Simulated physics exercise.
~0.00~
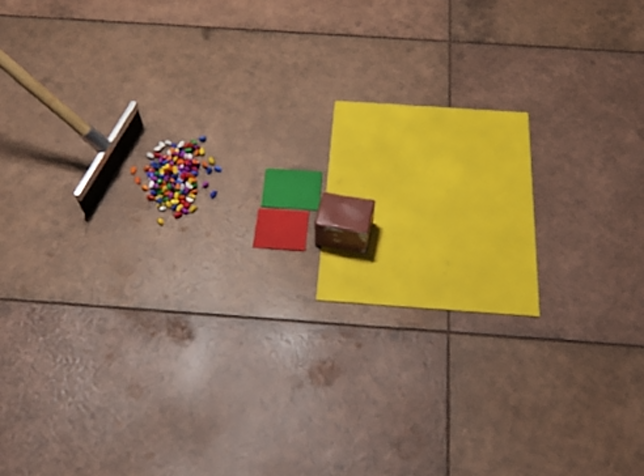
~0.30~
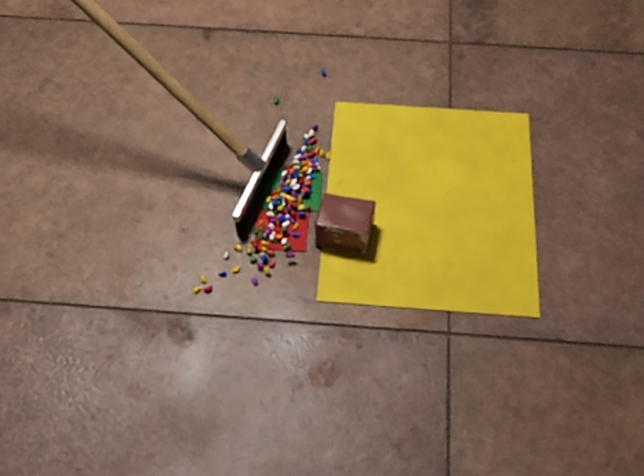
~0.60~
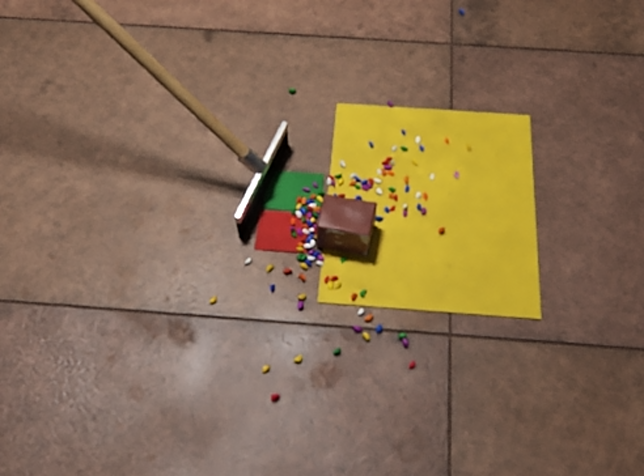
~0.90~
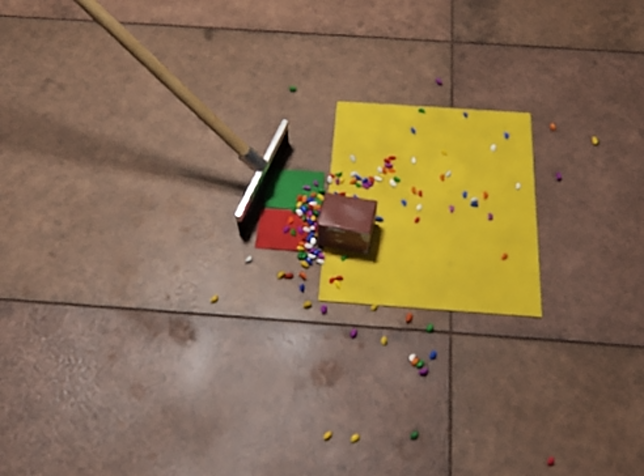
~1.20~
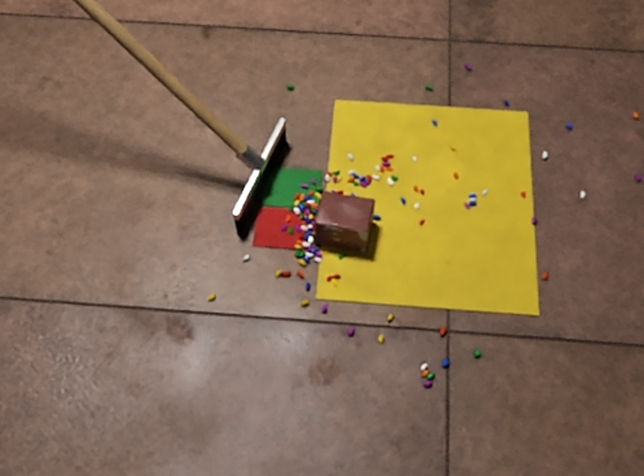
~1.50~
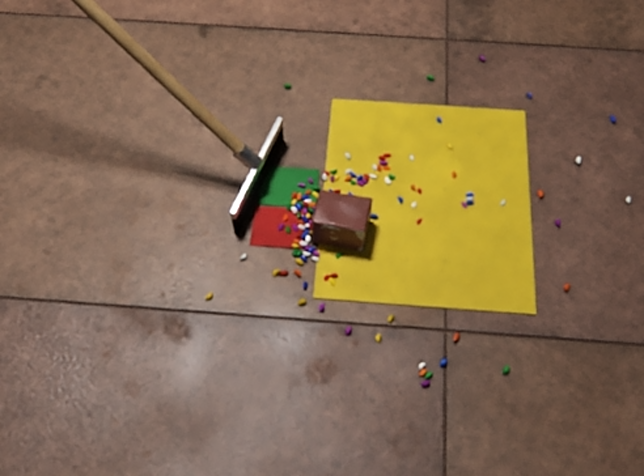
A squeegee sweeps a pile of colourful jelly beans right across green and red mats toward a brown block, then stops; the beans scatter past it, some left bunched against the block, others spread over the yellow mat and the surrounding tiled floor.
